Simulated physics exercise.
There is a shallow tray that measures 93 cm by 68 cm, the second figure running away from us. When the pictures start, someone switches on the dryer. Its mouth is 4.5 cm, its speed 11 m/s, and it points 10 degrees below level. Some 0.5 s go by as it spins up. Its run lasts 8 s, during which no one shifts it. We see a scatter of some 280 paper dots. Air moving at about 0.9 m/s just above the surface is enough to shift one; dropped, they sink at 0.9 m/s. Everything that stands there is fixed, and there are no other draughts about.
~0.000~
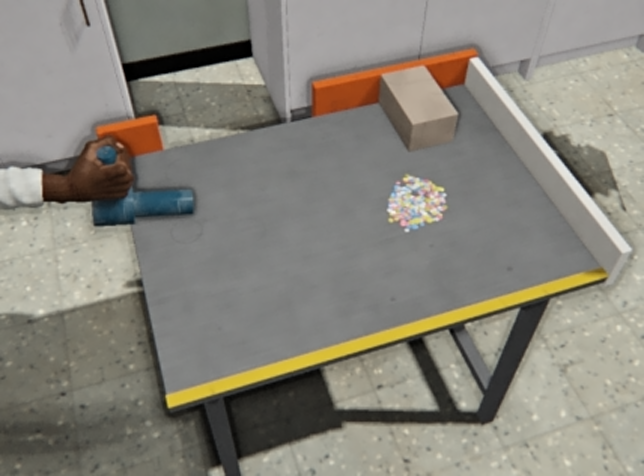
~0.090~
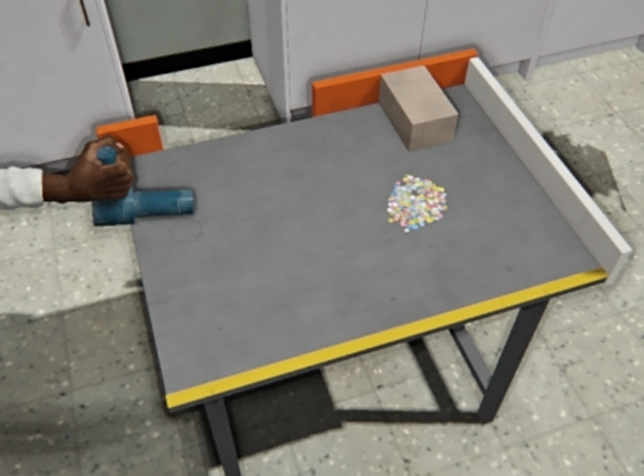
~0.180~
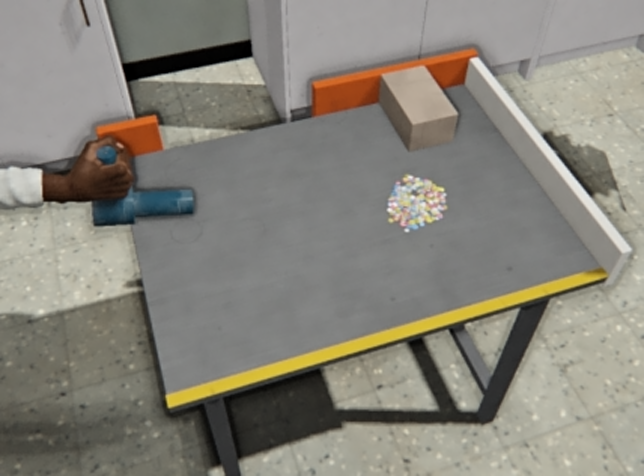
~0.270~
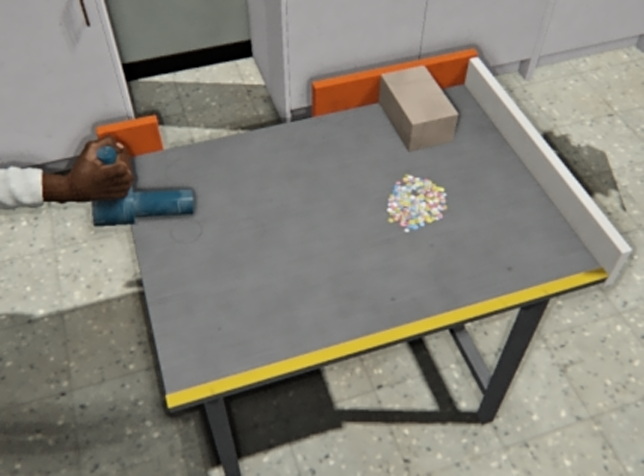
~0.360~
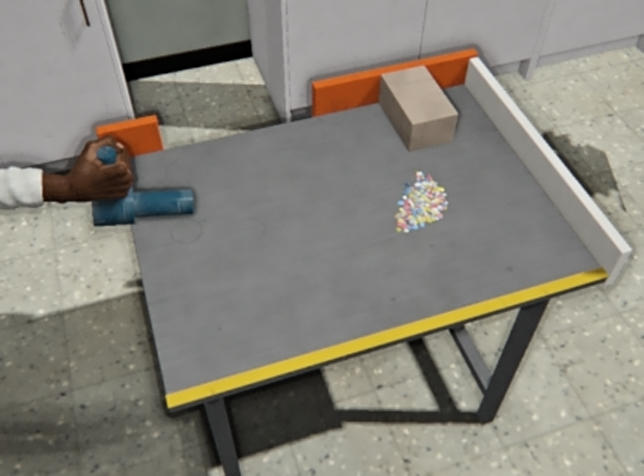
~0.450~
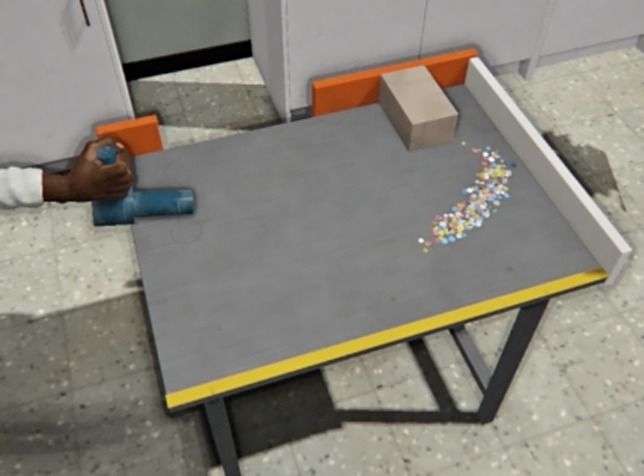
At first, a hand holds a blue dryer at the left edge of a grey tray, while a round patch of pale, colourful paper dots lies still near a block. Then the patch starts to shift and lose its shape, and the dots spread rightward into a long, slanting, curved band.
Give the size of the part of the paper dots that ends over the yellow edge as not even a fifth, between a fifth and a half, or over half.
The part of the paper dots that ends over the yellow edge is above half.
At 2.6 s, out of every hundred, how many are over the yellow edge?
Share: Approx. 90 %.
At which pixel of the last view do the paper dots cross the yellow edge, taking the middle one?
Roughly at pixel (578, 286).
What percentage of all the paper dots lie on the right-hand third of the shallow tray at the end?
Around 10 per cent.
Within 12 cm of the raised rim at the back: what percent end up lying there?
Some 10 per cent.
After 1.6 s, 87 % are over the yellow edge; 96 % have settled or left.
After 2.6 s, 88 % are over the yellow edge; 98 % have settled or left.
After 4.4 s, 88 % are over the yellow edge; 99 % have settled or left.
After 8.0 s, at the end, 88 % are over the yellow edge.
